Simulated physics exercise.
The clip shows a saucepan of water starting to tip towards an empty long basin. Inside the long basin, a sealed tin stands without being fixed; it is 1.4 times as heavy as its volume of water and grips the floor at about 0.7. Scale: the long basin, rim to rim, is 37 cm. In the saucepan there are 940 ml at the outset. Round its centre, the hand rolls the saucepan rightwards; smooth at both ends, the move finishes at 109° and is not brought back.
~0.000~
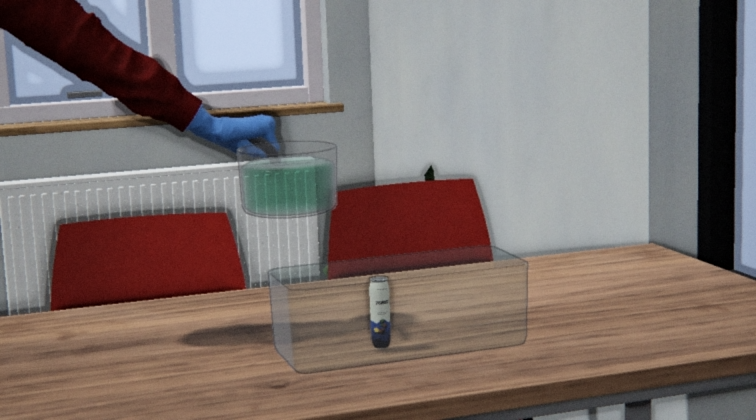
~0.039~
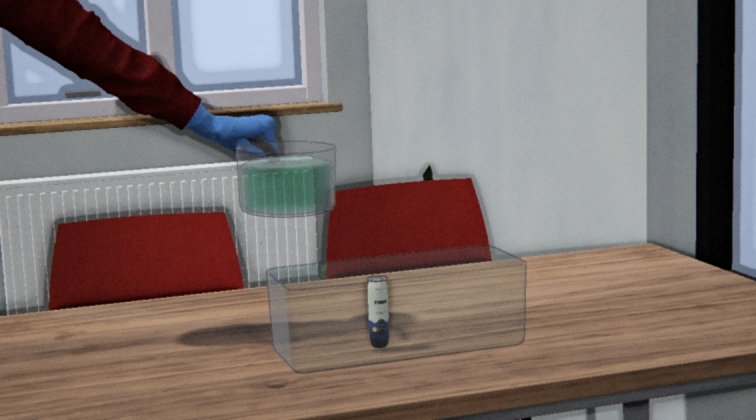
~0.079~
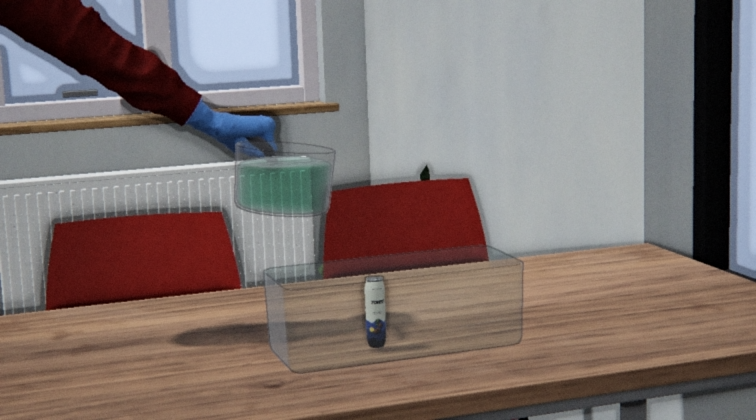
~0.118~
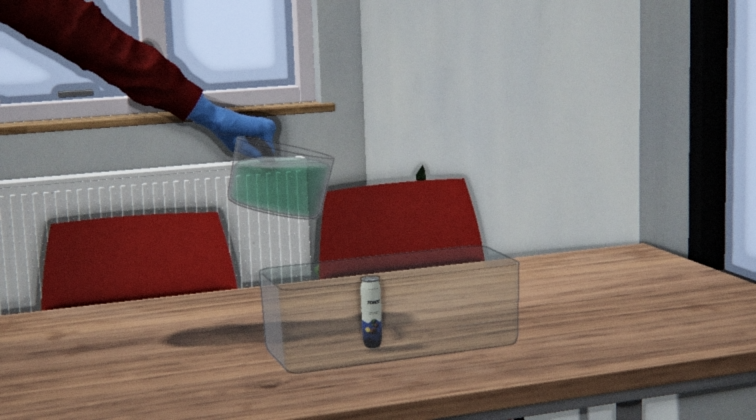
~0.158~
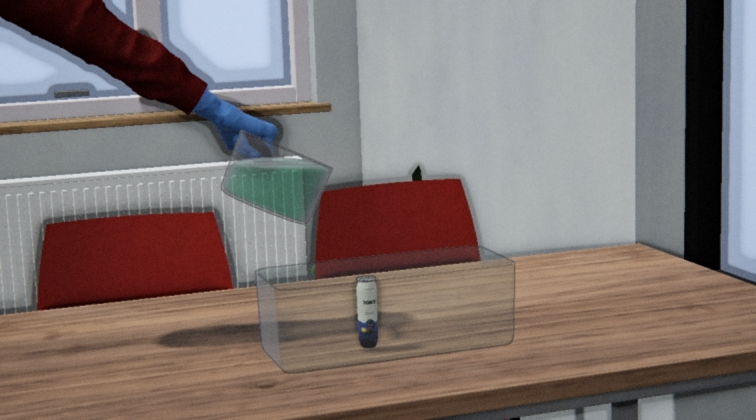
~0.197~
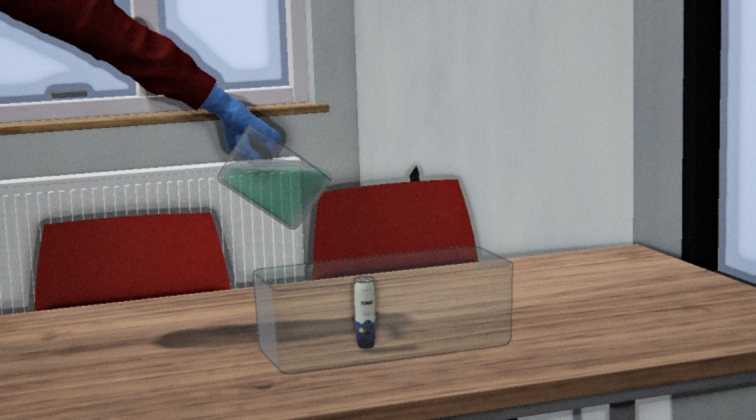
At a wooden table with red chairs behind it, a blue-gloved hand held a clear container of green liquid above a long see-through basin with a small tin inside, then steadily tilted it rightwards.
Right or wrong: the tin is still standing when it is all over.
Wrong, it has gone over.
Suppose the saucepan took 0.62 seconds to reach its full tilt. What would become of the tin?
Outcome - the tin comes down.
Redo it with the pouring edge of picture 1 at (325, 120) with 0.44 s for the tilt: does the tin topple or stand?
Then the tin comes down.
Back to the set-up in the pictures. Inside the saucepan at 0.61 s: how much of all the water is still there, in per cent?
Close to 7 in a hundred.
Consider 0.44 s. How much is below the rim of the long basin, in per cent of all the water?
Close to 24 in a hundred.
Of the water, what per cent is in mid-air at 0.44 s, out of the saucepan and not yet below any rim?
Some 44 per cent, I reckon.
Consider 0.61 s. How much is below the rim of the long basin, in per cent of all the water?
Around 84 in a hundred.
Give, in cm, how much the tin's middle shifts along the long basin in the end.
Roughly 10.0 cm.
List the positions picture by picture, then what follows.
It leans 0°; its right rim is at (334, 145); the water meets the walls at (241, 167) and (332, 159); the long basin's rim runs from (278, 281) to (511, 255); the tin's top is at (379, 282), in the first frame.
It leans 2°; its right rim is at (333, 146); the water meets the walls at (239, 166) and (330, 160), in the second frame.
It leans 7°; its right rim is at (332, 151); the water meets the walls at (237, 166) and (329, 161), in the third frame.
It leans 15°; its right rim is at (331, 158); the water meets the walls at (234, 166) and (327, 162), in the fourth frame.
It leans 26°; its right rim is at (330, 168); the water meets the walls at (229, 168) and (327, 164), in the fifth frame.
It leans 38°; its right rim is at (327, 180); the water meets the walls at (223, 167) and (326, 173); 2 per cent is over the edge, in the sixth frame.
By 0.44 s the tilt is 106° and 32 per cent is still to pour; the tin stands where it began.
By 0.61 s the tilt is 109° and 7 per cent is still to pour; the tin leans 5°.
By 0.79 s the tilt is 109° and 1 per cent is still to pour; the tin leans 45°.
By 0.99 s the tilt is 109° and 0 per cent is still to pour; the tin lies on its side.
At rest the tin lies on its side.
